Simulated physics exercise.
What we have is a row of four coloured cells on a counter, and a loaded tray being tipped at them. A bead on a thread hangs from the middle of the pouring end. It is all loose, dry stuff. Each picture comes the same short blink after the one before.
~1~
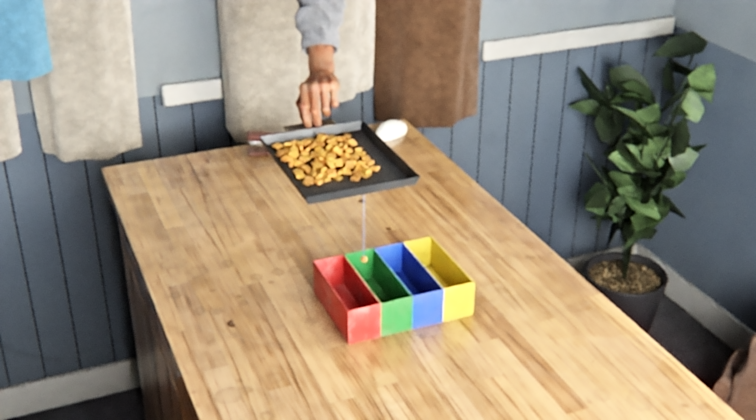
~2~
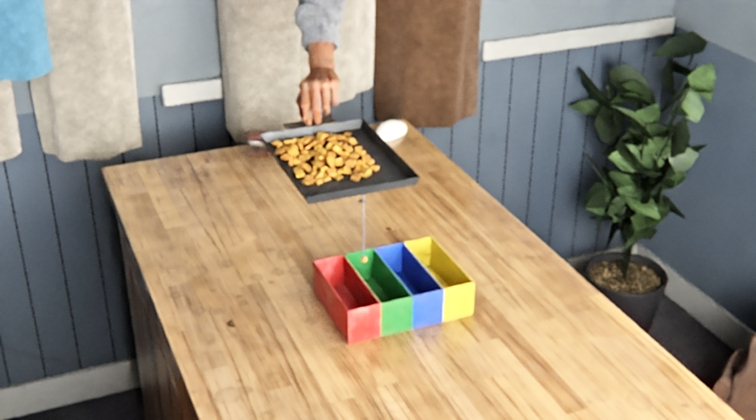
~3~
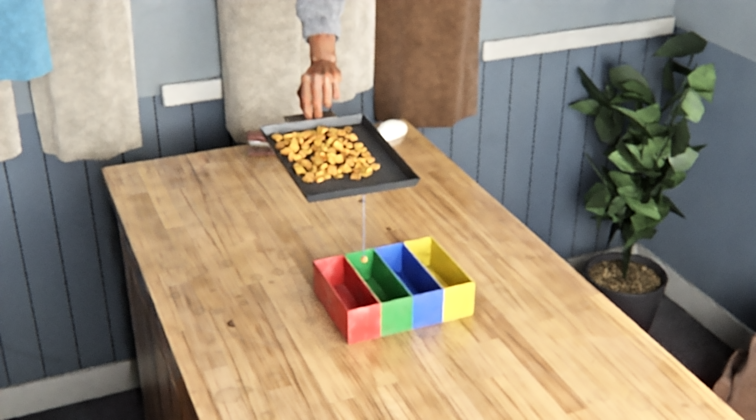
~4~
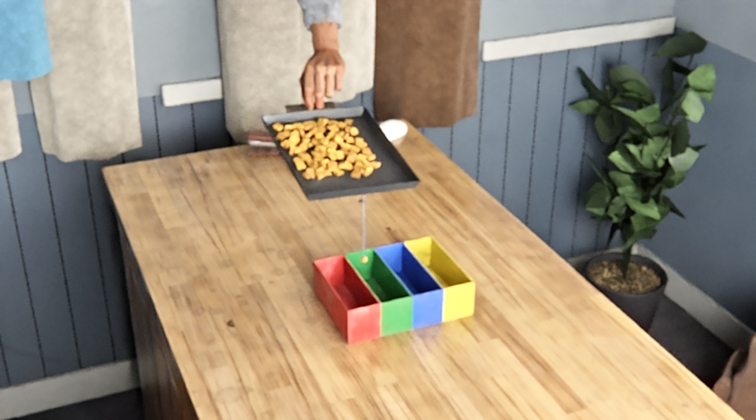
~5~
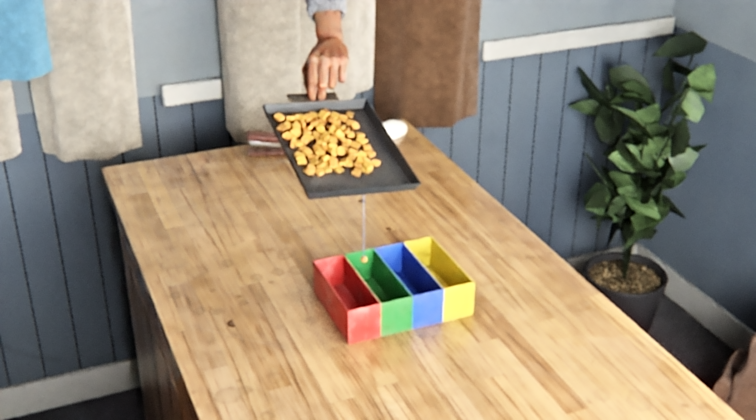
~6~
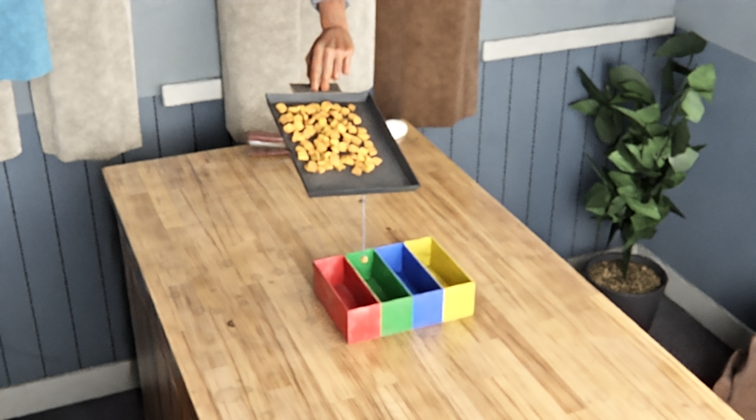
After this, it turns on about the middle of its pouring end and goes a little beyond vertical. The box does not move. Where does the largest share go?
The blue cell gets the most.
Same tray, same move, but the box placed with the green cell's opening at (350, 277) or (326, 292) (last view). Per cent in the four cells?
Near 80 % and 20 %.
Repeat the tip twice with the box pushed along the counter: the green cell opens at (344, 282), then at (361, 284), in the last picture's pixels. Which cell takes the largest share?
In turn: The yellow one; the yellow one.
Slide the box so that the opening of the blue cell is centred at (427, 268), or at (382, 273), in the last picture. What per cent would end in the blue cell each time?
Near 60 % and 20 %.
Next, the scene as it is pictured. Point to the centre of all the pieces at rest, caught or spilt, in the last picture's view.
Around (411, 293).
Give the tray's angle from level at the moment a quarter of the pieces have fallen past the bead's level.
Roughly 80°.
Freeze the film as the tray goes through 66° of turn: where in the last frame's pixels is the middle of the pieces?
Near (393, 185).
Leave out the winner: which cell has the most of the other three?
Second comes the yellow cell.
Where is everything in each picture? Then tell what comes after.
Corners of the pouring end (308, 195) and (415, 175), level; middle of the load (325, 156), cereal squares; bead on its thread (364, 259); red cell (365, 321); green cell (397, 313); blue cell (428, 306); yellow cell (459, 299), in the first picture.
Corners of the pouring end (308, 195) and (416, 176), level; middle of the load (325, 154), in the second picture.
Corners of the pouring end (309, 194) and (416, 177), tipped barely, lowest at the right corner; middle of the load (325, 150), in the third picture.
Corners of the pouring end (310, 192) and (416, 179), tipped a little, lowest at the right corner; middle of the load (331, 147), in the fourth picture.
Corners of the pouring end (311, 191) and (417, 181), tipped a little, lowest at the right corner; middle of the load (332, 142), in the fifth picture.
Corners of the pouring end (312, 190) and (417, 184), tipped clearly, lowest at the right corner; middle of the load (329, 133); red cell (365, 321); green cell (397, 313); blue cell (428, 306); yellow cell (459, 299), in the sixth picture.
Just after the last frame, tray tipped steeply; the larger part on the tray; just a few in the yellow cell; about a tenth falling or outside the box.
A moment on, tray tipped past a quarter turn; just a few on the tray; roughly half in the blue cell; roughly a quarter in the yellow cell; about a tenth in the green cell; just a few in the red cell; about a tenth falling or outside the box.
Further on, tray tipped past a quarter turn; roughly two thirds in the blue cell; roughly a quarter in the yellow cell; about a tenth in the green cell; just a few in the red cell; just a few falling or outside the box.
When it is over, tray tipped past a quarter turn; roughly two thirds in the blue cell; roughly a quarter in the yellow cell; about a tenth in the green cell; just a few in the red cell; just a few outside the box.
